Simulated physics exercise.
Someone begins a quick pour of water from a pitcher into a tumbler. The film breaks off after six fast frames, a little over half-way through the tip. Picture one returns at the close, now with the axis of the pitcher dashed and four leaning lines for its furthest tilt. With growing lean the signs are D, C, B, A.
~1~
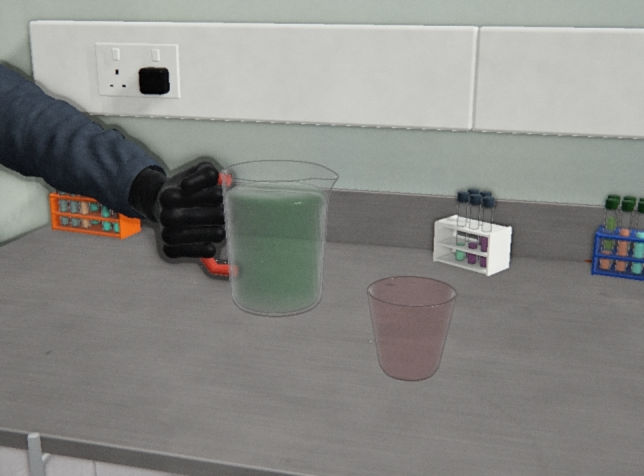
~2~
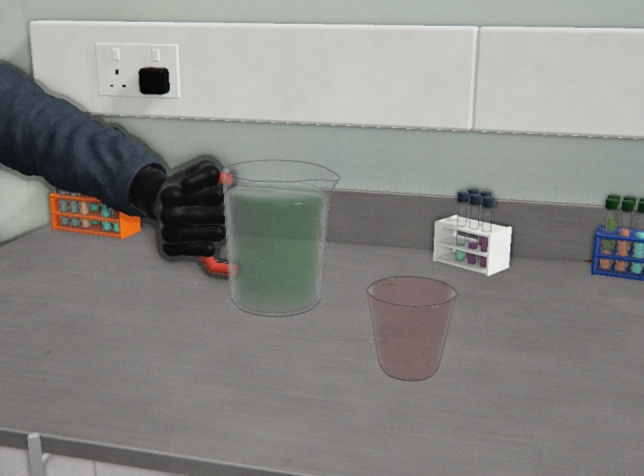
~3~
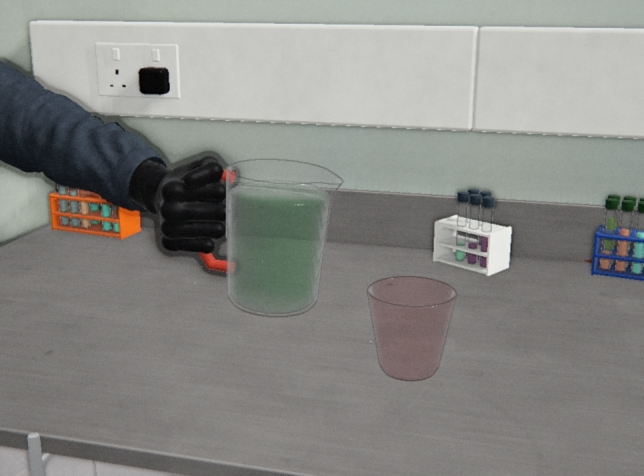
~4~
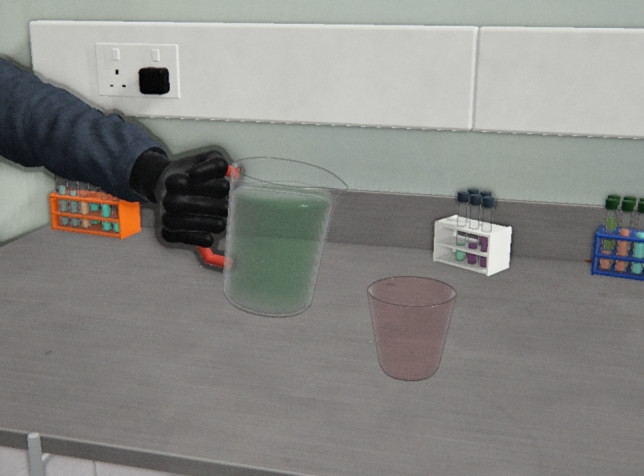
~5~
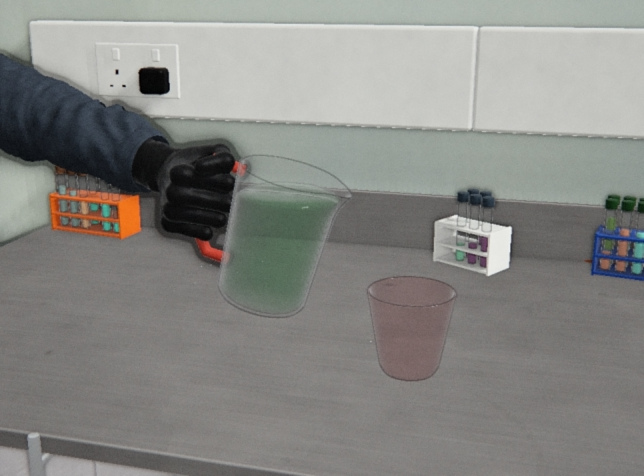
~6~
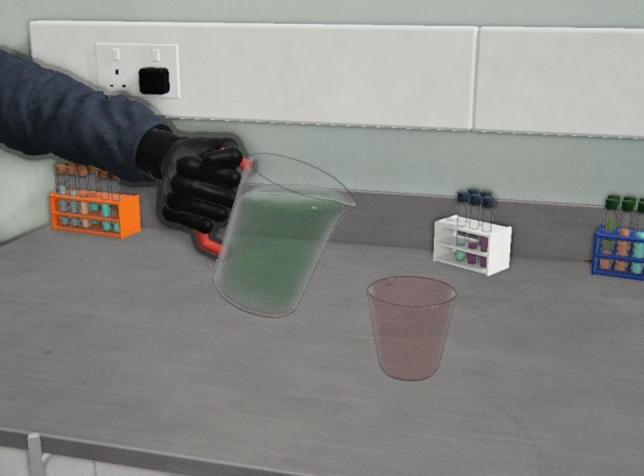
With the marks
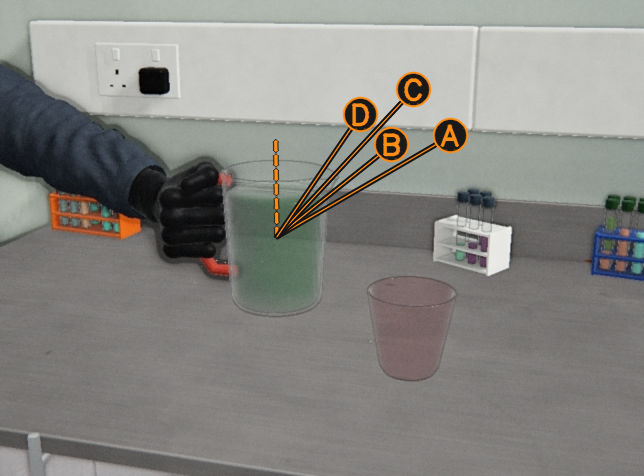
The clip shows a black-gloved hand holding a clear pitcher of green liquid by its red handle on a gray countertop, upright at first, then gradually tilting it to the right beside an empty-looking, reddish translucent tumbler.
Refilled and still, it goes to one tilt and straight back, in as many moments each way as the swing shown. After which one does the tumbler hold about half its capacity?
The answer is mark B.
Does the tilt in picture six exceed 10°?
Yes.
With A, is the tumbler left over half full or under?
Over.
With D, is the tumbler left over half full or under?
Under half.
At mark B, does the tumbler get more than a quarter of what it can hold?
Yes, it does.
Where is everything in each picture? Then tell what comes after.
Upright, lip at (336, 177); rim of the tumbler round (412, 290); nothing has left yet.
Upright, lip at (337, 178); nothing has left yet.
Tipped about 4°, lip at (340, 182); nothing has left yet.
Tipped about 9°, lip at (345, 188); nothing has left yet.
Tipped about 15°, lip at (350, 196); nothing has left yet.
Tipped about 21°, lip at (355, 204); nothing has left yet.
On the marked copy, A at (435, 144); B at (378, 155); C at (402, 102); D at (350, 129).
Choosing A, the tumbler ends with about 69 % of what it can hold.
Choosing B, the tumbler ends with about 49 % of what it can hold.
Choosing C, the tumbler ends with about 32 % of what it can hold.
Choosing D, the tumbler ends with about 16 % of what it can hold.
